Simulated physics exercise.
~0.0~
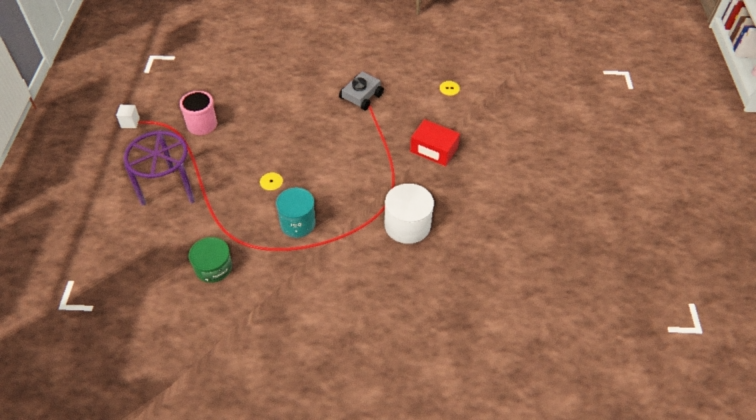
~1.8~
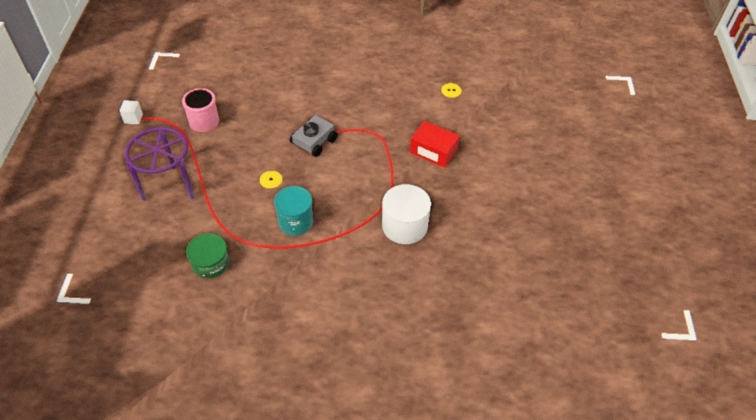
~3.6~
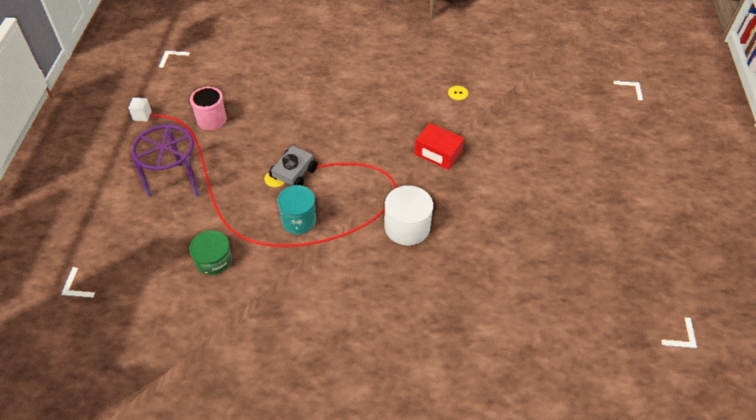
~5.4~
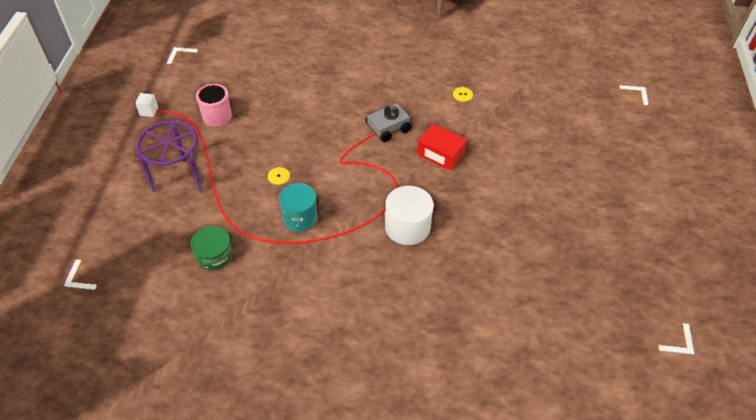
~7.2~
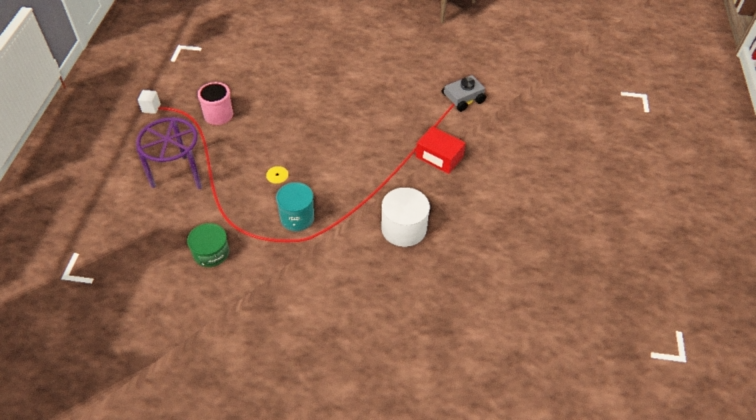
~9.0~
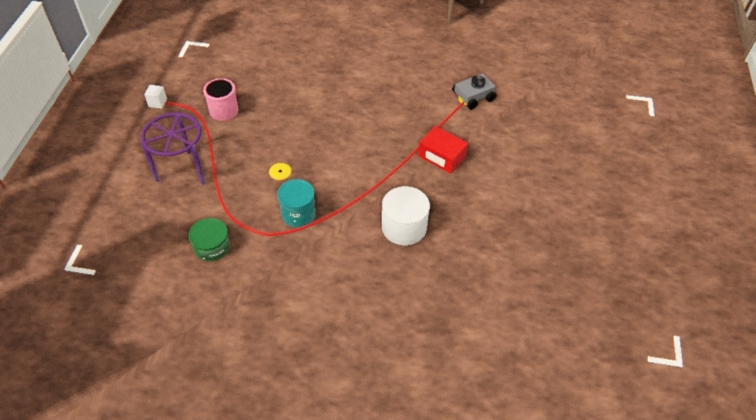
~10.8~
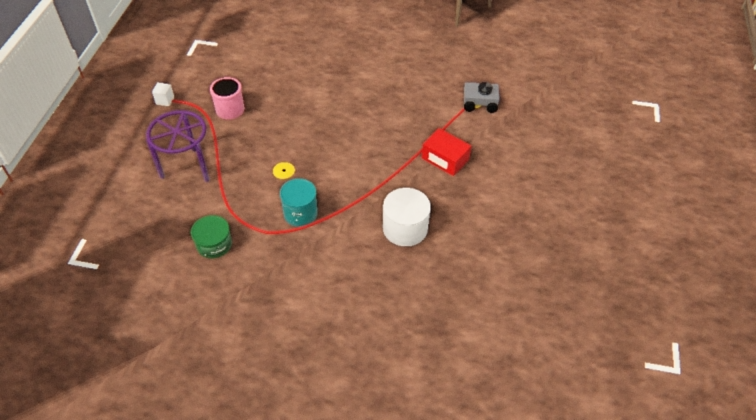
A small gray cart trailing a red cord visits two yellow marks, disturbing nothing.
